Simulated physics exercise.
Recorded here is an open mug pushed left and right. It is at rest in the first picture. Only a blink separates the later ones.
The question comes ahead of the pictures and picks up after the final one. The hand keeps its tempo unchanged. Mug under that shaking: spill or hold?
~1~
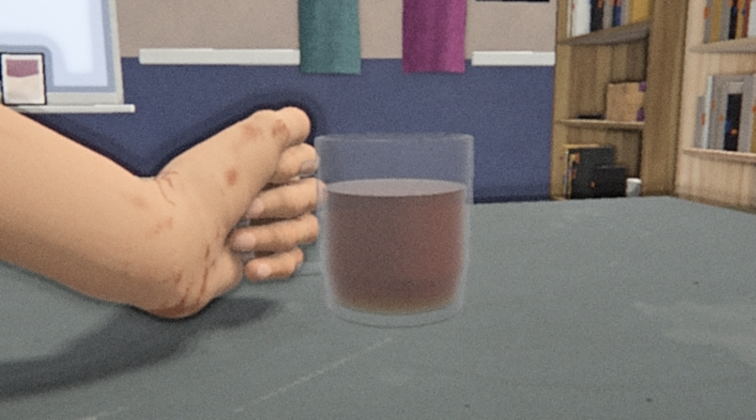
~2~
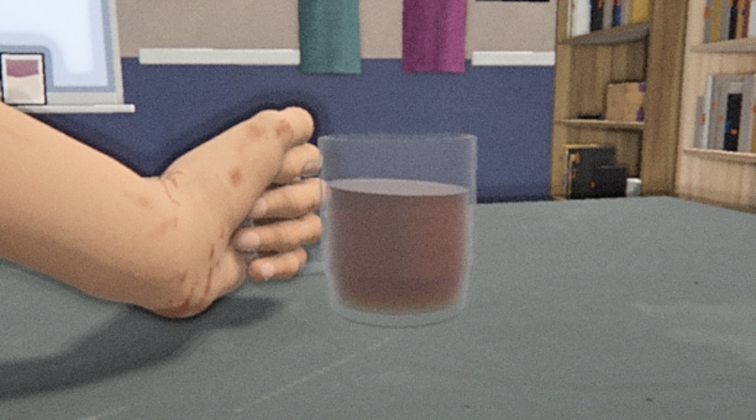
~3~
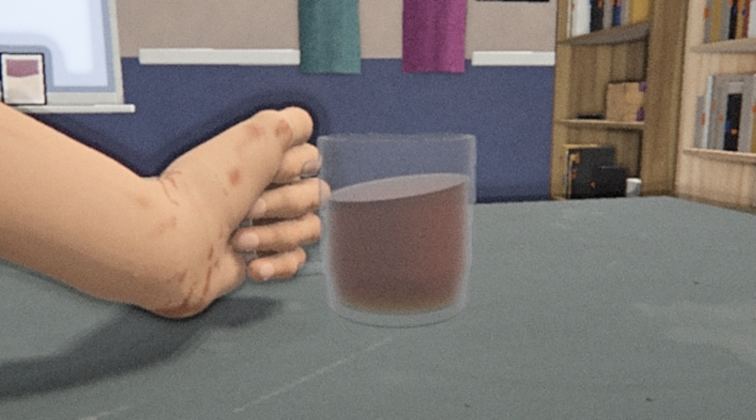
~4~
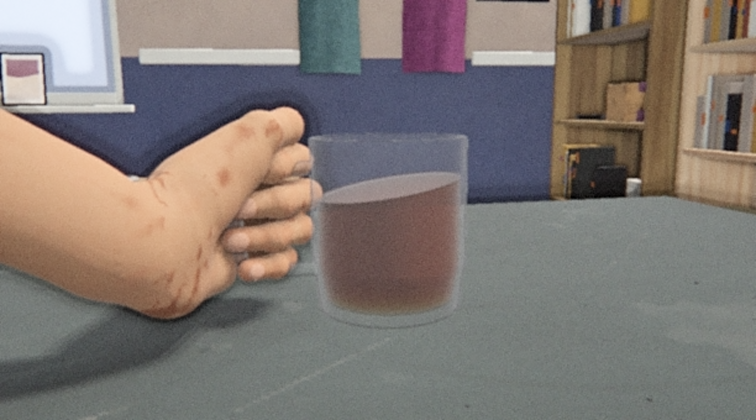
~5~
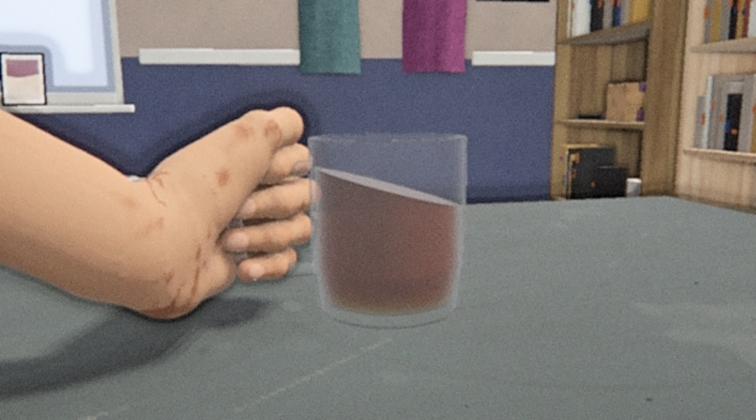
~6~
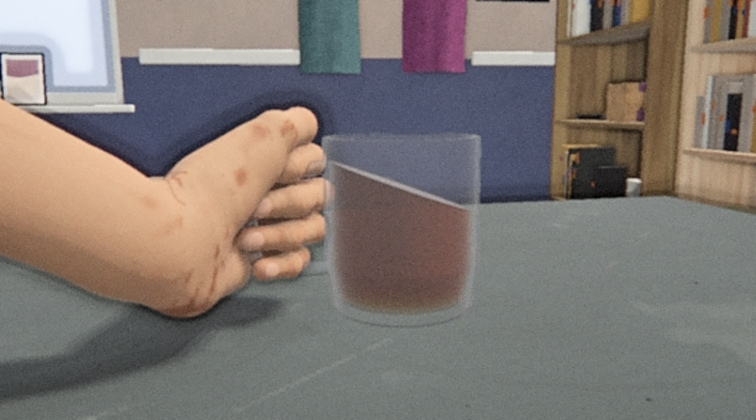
It brims over.
Shortly, the highest wave so far goes over the rim.
At the finish, the highest wave so far goes over the rim; some is on the top.
